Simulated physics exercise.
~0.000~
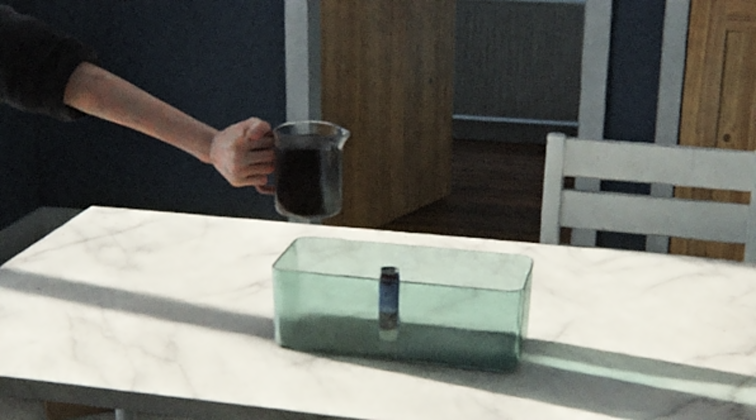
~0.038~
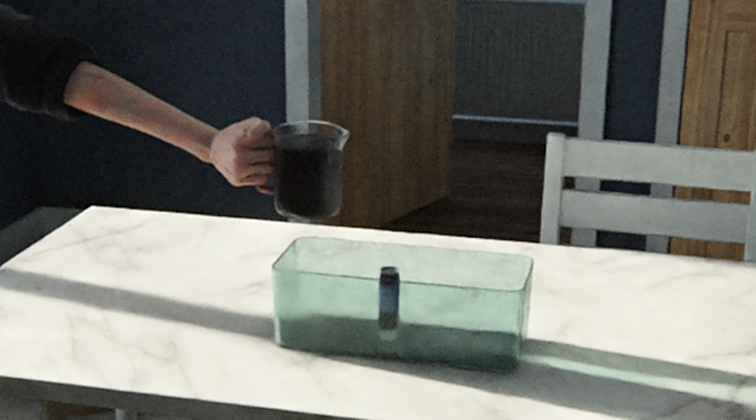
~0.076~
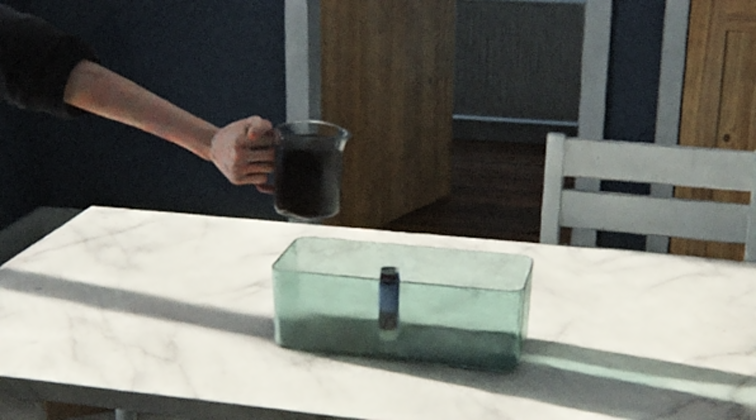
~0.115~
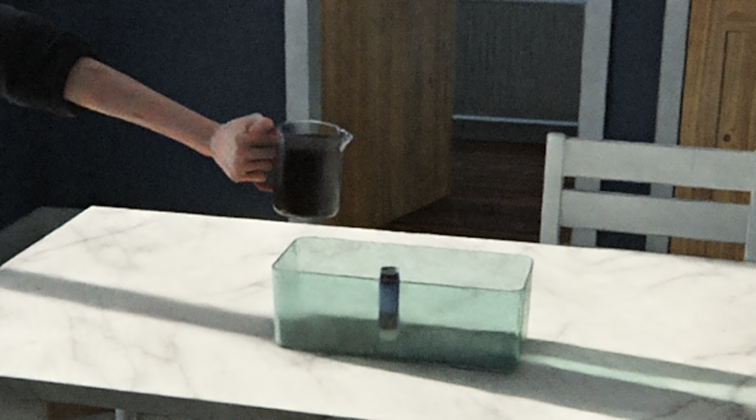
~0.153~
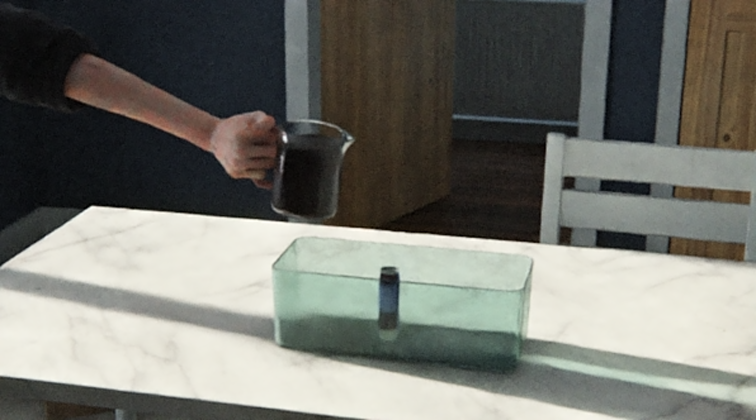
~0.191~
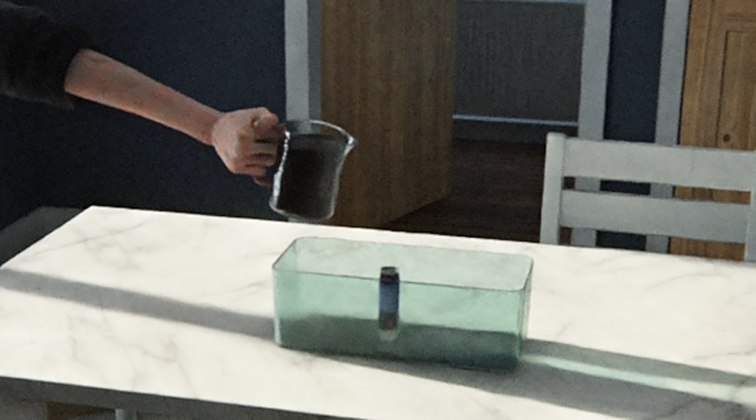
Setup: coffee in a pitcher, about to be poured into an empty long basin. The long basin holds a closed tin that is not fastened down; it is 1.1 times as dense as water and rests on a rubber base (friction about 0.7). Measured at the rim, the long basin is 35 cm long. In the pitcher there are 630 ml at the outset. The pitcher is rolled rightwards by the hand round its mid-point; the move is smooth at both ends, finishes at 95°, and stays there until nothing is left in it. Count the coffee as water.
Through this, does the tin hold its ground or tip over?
The tin holds its ground.
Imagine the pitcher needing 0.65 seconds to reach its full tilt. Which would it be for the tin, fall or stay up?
In that case the tin stays vertical.
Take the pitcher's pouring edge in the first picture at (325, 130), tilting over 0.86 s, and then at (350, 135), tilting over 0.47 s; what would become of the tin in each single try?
The tin overturns the first time and stays vertical the second time.
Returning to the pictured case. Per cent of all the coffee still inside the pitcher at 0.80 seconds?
Roughly 40 percent remains.
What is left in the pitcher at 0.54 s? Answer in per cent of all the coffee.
84 %.
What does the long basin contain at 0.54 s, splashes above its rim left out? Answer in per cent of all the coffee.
About 2%.
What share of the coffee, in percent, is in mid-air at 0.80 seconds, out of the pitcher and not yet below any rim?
Something like 20 per cent of the total.
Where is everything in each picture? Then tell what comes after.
It leans 0°; its right rim is at (350, 134); the coffee meets the walls at (279, 139) and (341, 143); the long basin's rim runs from (284, 253) to (529, 275); the tin's top is at (390, 273), in the first frame.
It leans 0°; its right rim is at (350, 134); the coffee meets the walls at (279, 139) and (341, 144), in the second frame.
It leans 2°; its right rim is at (351, 135); the coffee meets the walls at (280, 138) and (342, 144), in the third frame.
It leans 4°; its right rim is at (352, 137); the coffee meets the walls at (282, 139) and (343, 144), in the fourth frame.
It leans 7°; its right rim is at (354, 140); the coffee meets the walls at (282, 140) and (345, 145), in the fifth frame.
It leans 11°; its right rim is at (356, 143); the coffee meets the walls at (284, 139) and (348, 145), in the sixth frame.
Then, 0.54 s in, the tilt is 66° and 85 per cent is still to pour; the tin stands where it began.
Then, 0.80 s in, the tilt is 94° and 41 per cent is still to pour; the tin stands where it began.
Then, 1.07 s in, the tilt is 95° and 12 per cent is still to pour; the tin stands where it began.
Then, 1.36 s in, the tilt is 95° and 4 per cent is still to pour; the tin stands where it began.
Finally, the tin stands where it began.
